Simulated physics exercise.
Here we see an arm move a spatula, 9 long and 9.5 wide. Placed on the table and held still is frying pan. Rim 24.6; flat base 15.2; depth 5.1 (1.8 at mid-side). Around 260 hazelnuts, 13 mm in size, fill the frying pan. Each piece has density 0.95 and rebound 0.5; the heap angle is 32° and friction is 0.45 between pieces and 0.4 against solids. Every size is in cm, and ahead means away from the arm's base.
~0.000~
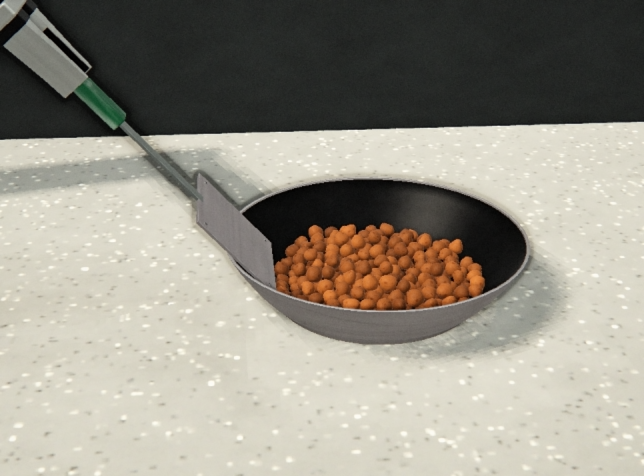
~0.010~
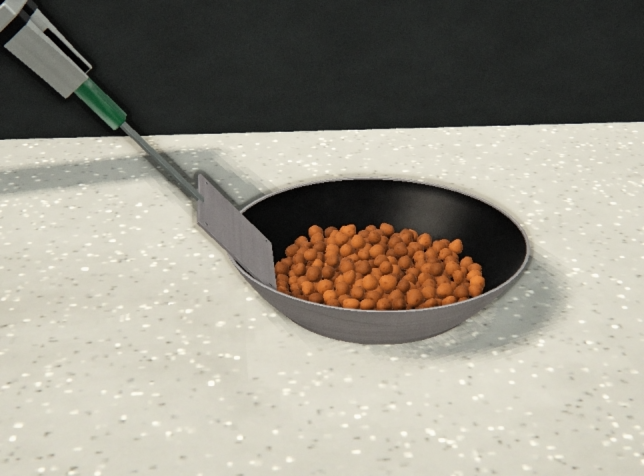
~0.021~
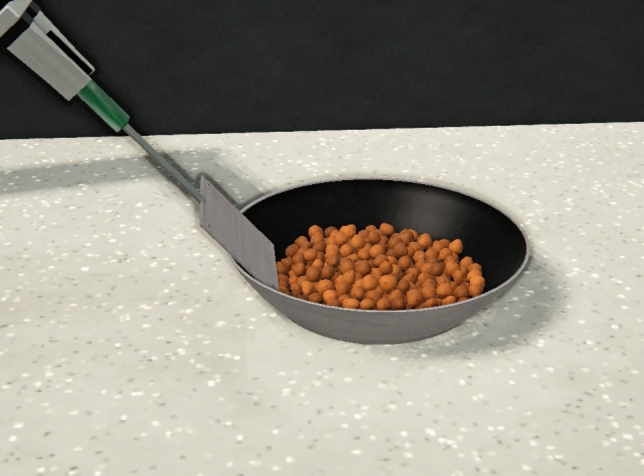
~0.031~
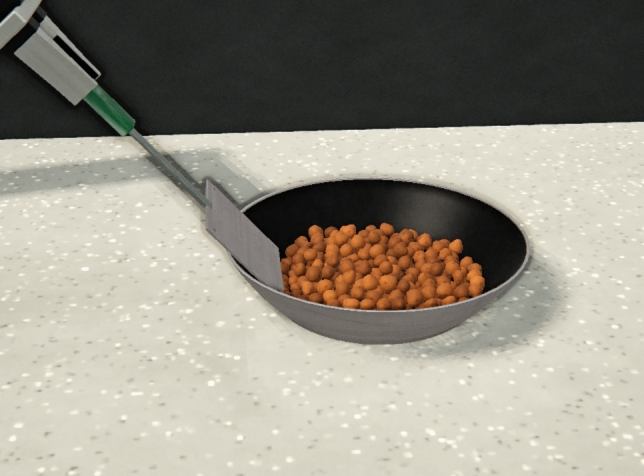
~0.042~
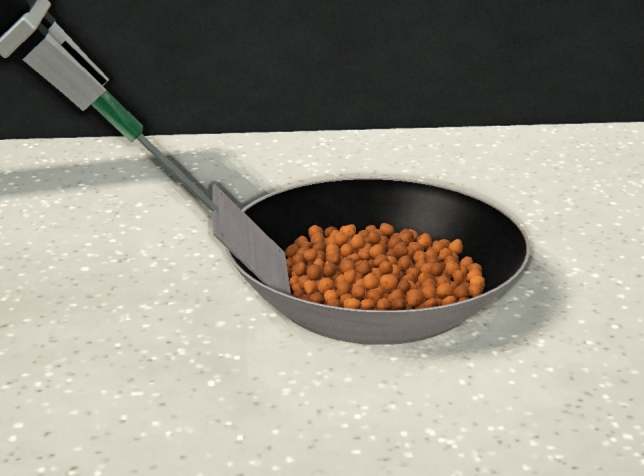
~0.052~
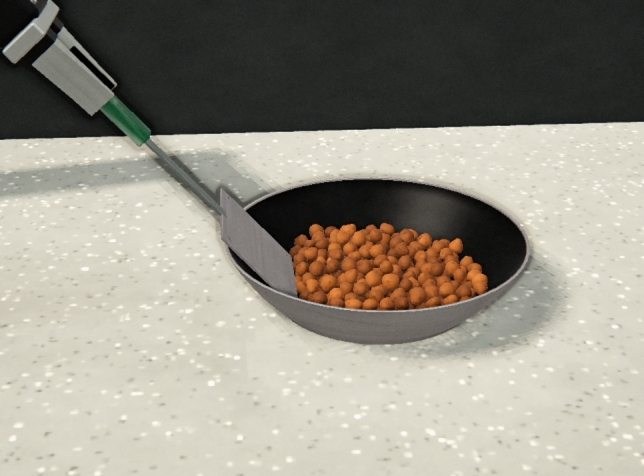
A robot arm slides a spatula slightly right against the hazelnuts in a still frying pan.
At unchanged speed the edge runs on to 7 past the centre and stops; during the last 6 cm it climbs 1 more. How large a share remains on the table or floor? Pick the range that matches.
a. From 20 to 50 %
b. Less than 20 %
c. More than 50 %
b, less than 20 %.
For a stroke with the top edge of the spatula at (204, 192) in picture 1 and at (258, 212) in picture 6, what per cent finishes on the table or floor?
40 %.
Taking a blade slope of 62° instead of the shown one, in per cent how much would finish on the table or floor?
Roughly 10 per cent.
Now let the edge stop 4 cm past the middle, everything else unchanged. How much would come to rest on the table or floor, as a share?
Estimate: Approx. 0 %.
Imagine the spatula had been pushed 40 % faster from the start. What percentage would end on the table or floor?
Then around 15 percent would finish on the table or floor.
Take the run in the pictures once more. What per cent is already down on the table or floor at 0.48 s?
Estimate: About 5 percent.
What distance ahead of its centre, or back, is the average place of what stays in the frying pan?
Ahead of centre, near 5.0 centimetres.
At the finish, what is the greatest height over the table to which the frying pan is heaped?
6.5 cm.
After 0.14 s, sloping 49°, highest piece 7 above the table; 260 in the frying pan.
After 0.23 s, sloping 49°, highest piece 6 above the table; 260 in the frying pan.
After 0.48 s, sloping 49°, highest piece 7 above the table; 244 in the frying pan, 15 on the table or floor, 1 on the blade or in flight.
After 1.53 s, sloping 49°, highest piece 6 above the table; 244 in the frying pan, 16 on the table or floor.
In the end, 244 in the frying pan, 16 on the table or floor. That is 6 % on the table or floor.
